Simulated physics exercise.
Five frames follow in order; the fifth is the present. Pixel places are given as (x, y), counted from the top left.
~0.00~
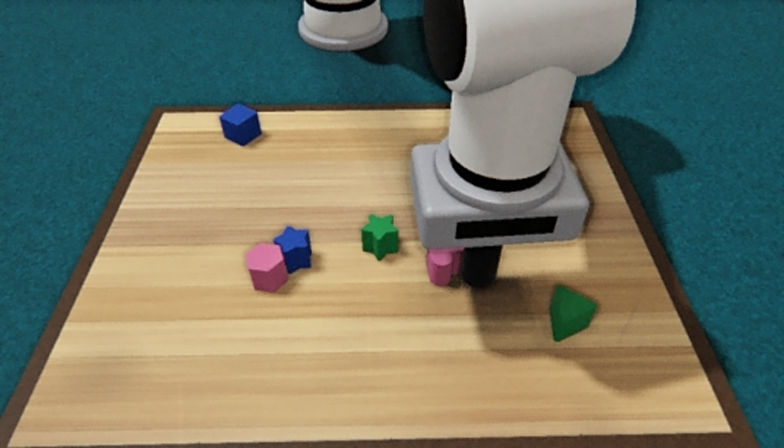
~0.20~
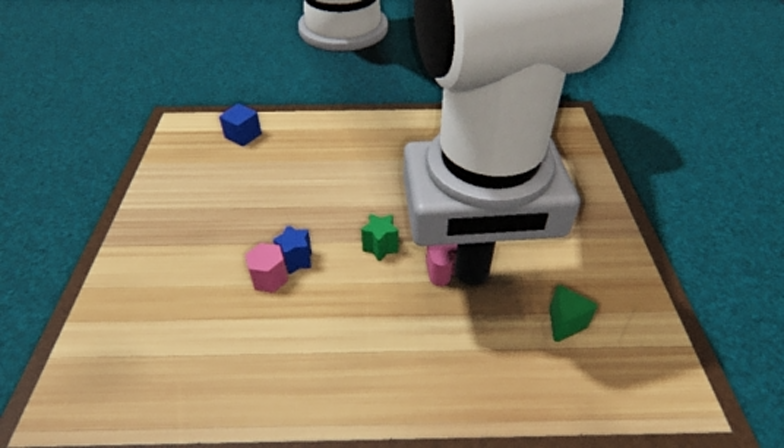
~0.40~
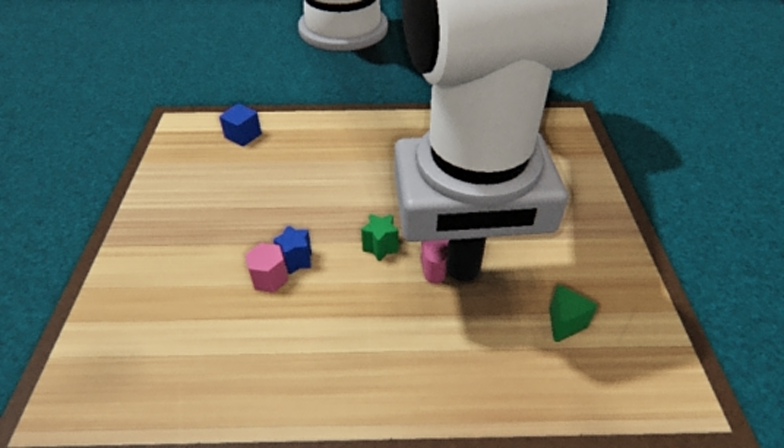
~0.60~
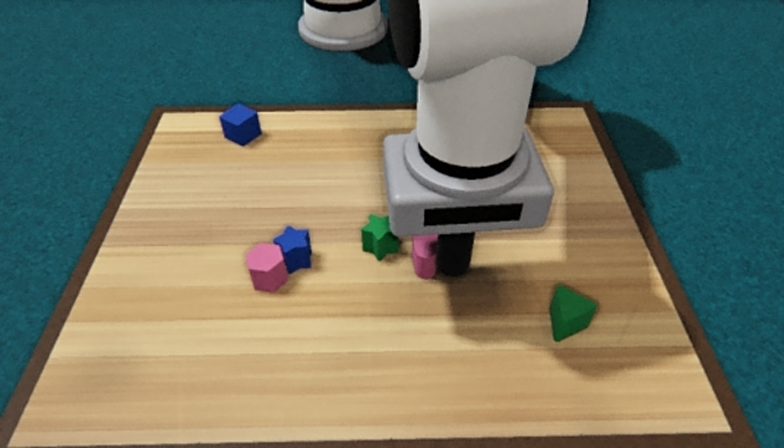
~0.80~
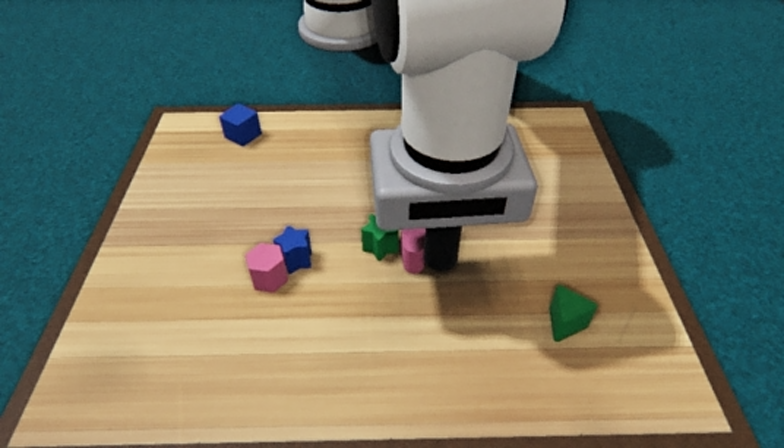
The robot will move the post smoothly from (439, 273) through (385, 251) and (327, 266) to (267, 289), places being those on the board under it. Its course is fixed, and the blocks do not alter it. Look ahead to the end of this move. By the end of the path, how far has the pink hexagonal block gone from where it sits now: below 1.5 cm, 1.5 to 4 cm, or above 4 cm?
Travel: 1.5-4 cm.
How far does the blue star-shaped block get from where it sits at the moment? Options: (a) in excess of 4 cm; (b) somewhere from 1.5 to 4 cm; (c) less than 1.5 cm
Answer: B.
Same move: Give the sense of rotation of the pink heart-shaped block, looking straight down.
Answer: With the clock.
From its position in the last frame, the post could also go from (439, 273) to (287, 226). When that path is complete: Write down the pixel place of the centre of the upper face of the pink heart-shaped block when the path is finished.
Its top middle is near (374, 208).
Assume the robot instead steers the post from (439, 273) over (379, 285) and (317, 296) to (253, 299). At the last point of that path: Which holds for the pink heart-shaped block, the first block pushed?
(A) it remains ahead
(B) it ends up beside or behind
Option B.
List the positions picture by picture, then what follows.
In the first picture, post tip (478, 275); block tops, pink hexagonal block (264, 256); blue star-shaped block (292, 238); green star-shaped block (380, 225); pink heart-shaped block partly hidden.
In the second picture, post (472, 272); blocks unchanged.
In the third picture, post (463, 268); pink heart-shaped block (439, 246).
In the fourth picture, post (453, 264); pink heart-shaped block (429, 242).
In the fifth picture, post (441, 259); pink hexagonal block (264, 256); blue star-shaped block (292, 238); green star-shaped block partly hidden; pink heart-shaped block (418, 236).
What follows on the original path. One third of the way, post (384, 236); green star-shaped block (345, 214), turned 60° anticlockwise; pink heart-shaped block (376, 209), turned 35° clockwise.
Two thirds of the way, post (324, 251); green star-shaped block (340, 213), turned 60° anticlockwise; pink heart-shaped block (373, 208), turned 50° clockwise.
At the end, post (263, 274); pink hexagonal block (227, 261), turned 15° anticlockwise; blue star-shaped block (272, 237), turned 70° clockwise; green star-shaped block (340, 213), turned 60° anticlockwise; pink heart-shaped block (373, 208), turned 50° clockwise.
